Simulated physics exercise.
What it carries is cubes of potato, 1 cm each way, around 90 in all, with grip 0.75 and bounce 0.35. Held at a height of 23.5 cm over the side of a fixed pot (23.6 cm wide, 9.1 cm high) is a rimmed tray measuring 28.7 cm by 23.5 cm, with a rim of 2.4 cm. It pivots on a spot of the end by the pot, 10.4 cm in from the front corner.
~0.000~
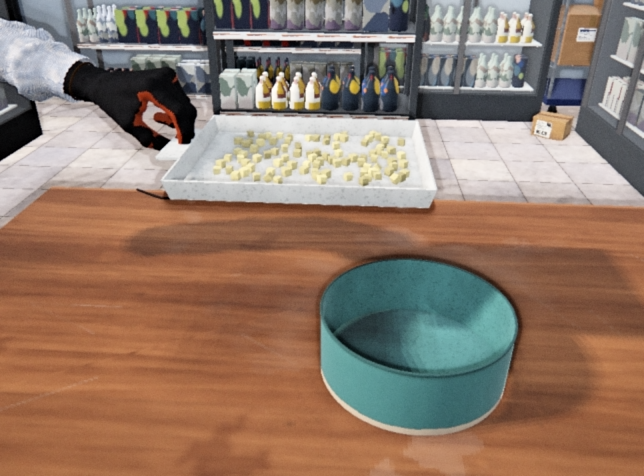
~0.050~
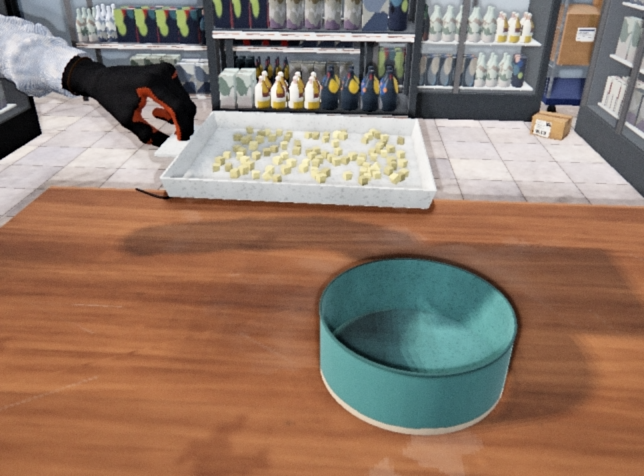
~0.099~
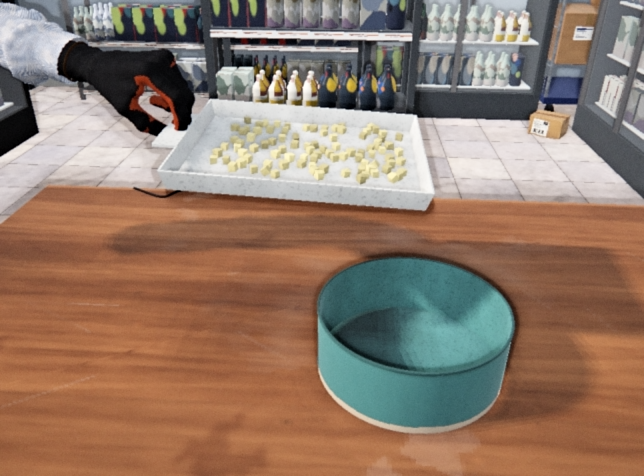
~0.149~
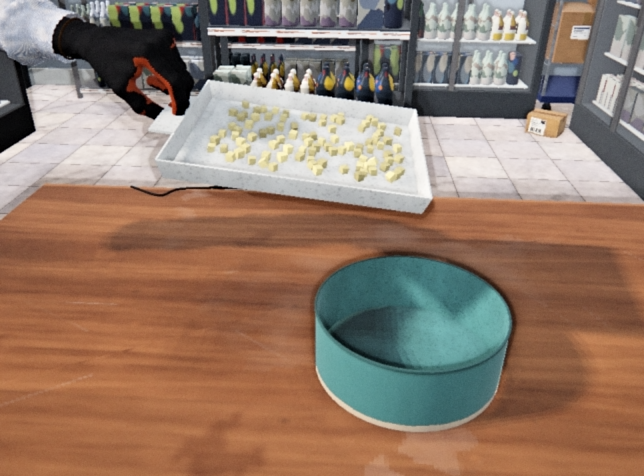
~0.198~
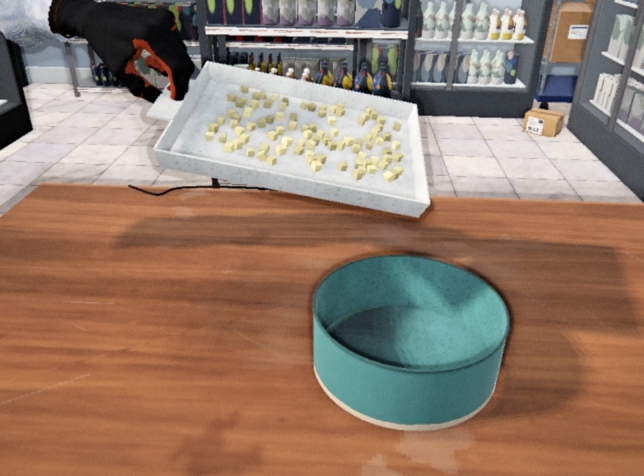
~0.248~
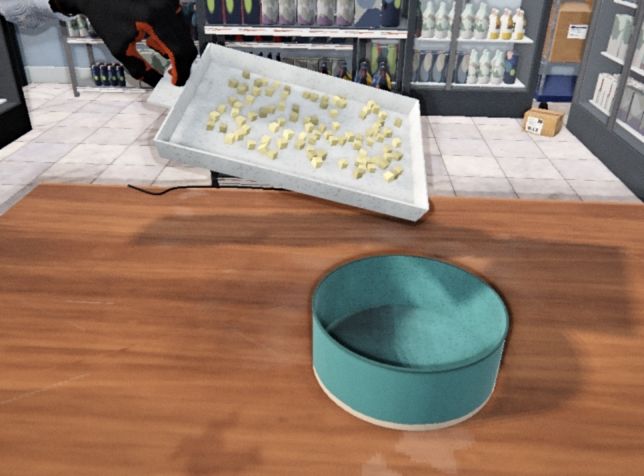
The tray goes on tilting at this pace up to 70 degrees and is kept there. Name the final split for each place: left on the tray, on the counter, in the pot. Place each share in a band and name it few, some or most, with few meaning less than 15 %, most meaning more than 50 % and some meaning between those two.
In the end: Left on the tray some, counter few, pot most.
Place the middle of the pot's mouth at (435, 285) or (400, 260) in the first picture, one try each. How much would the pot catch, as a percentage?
Near 60 and 5 percent, one try each.
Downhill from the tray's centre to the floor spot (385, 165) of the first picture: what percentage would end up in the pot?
That would be close to 10 per cent.
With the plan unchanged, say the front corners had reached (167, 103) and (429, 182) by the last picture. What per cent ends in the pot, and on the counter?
Per cent by place - pot 10, counter 40.
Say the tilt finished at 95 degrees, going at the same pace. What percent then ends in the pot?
That would be around 100 percent.
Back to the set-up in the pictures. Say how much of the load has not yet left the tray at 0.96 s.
Reading: Approx. 45%.
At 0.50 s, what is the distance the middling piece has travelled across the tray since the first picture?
Displacement on the tray: Roughly 2 cm.
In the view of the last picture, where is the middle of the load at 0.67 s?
Somewhere about (386, 184) in the last view.
Then, at 0.50 s, tilt 44 degrees; the tray holds 100 %, the pot 0 %.
After 0.67 s, tilt 62 degrees; the tray holds 100 %, the pot 0 %.
After 0.96 s, tilt 70 degrees; the tray holds 45 %, the pot 45 %.
At rest (2.2 s), tray 40 %, counter 0 %, pot 60 %.
